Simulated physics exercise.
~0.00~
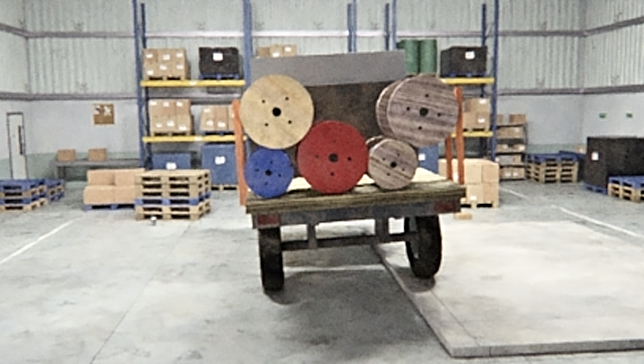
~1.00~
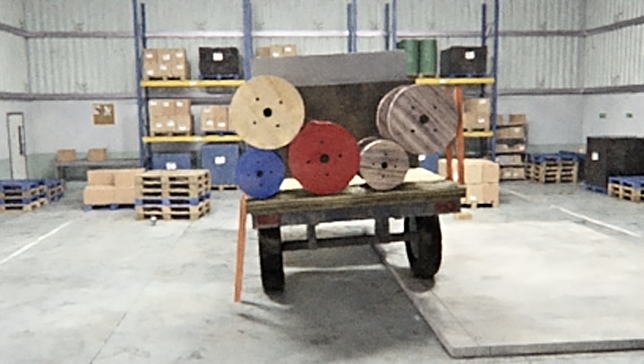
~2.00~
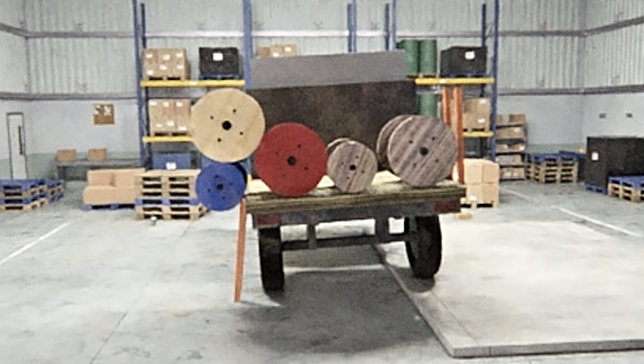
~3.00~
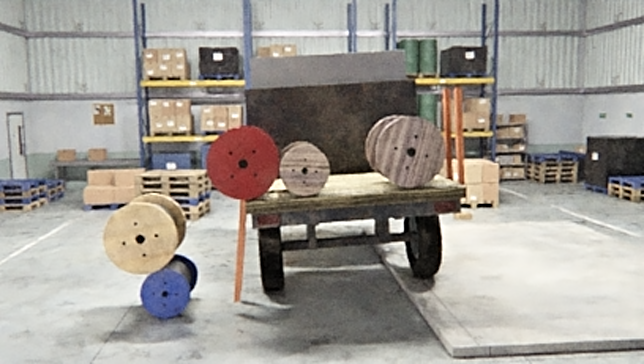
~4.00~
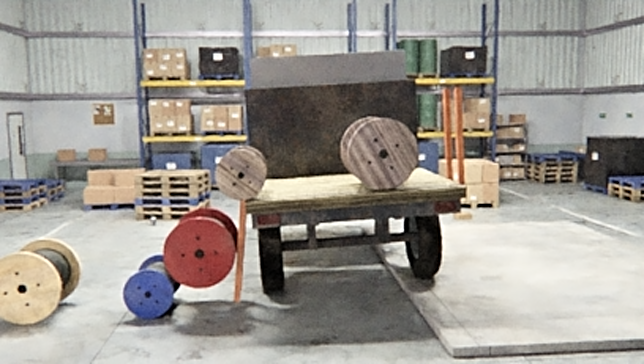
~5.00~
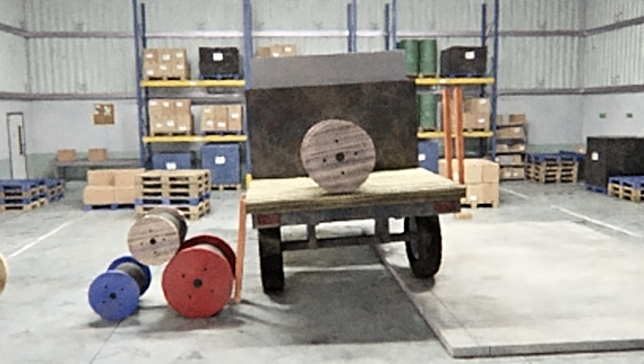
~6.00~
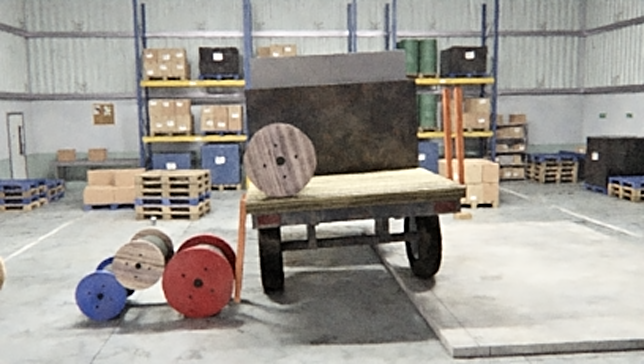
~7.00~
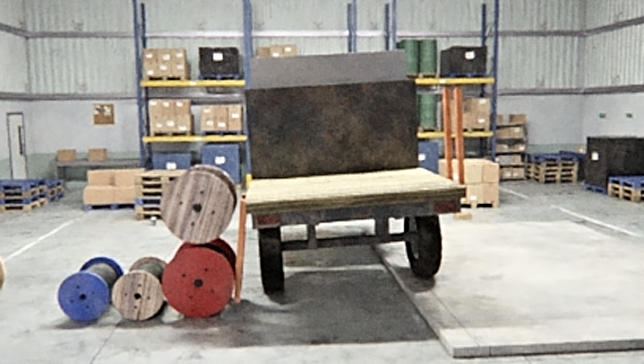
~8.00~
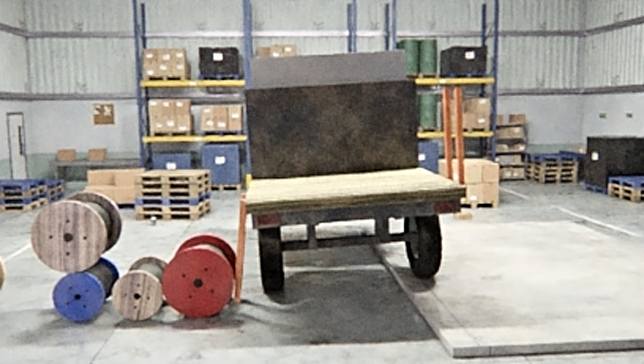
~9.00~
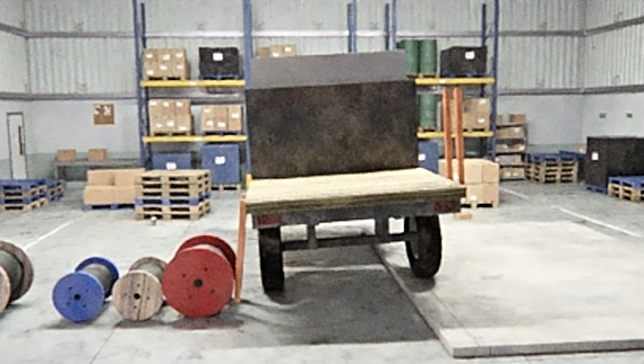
To begin with, five cable reels sit piled on the deck of a flatbed lorry parked in a warehouse, one blue, one red and the rest bare wood. The orange posts on the left swing down, and the reels roll left. The blue reel drops off the edge with the pale wooden one close behind, which rolls away to the far left. The red reel falls next, followed by the small wooden one, which settles between red and blue. Last, the large wooden reel tumbles over the others and rolls left, leaving the deck empty and the reels on the floor.
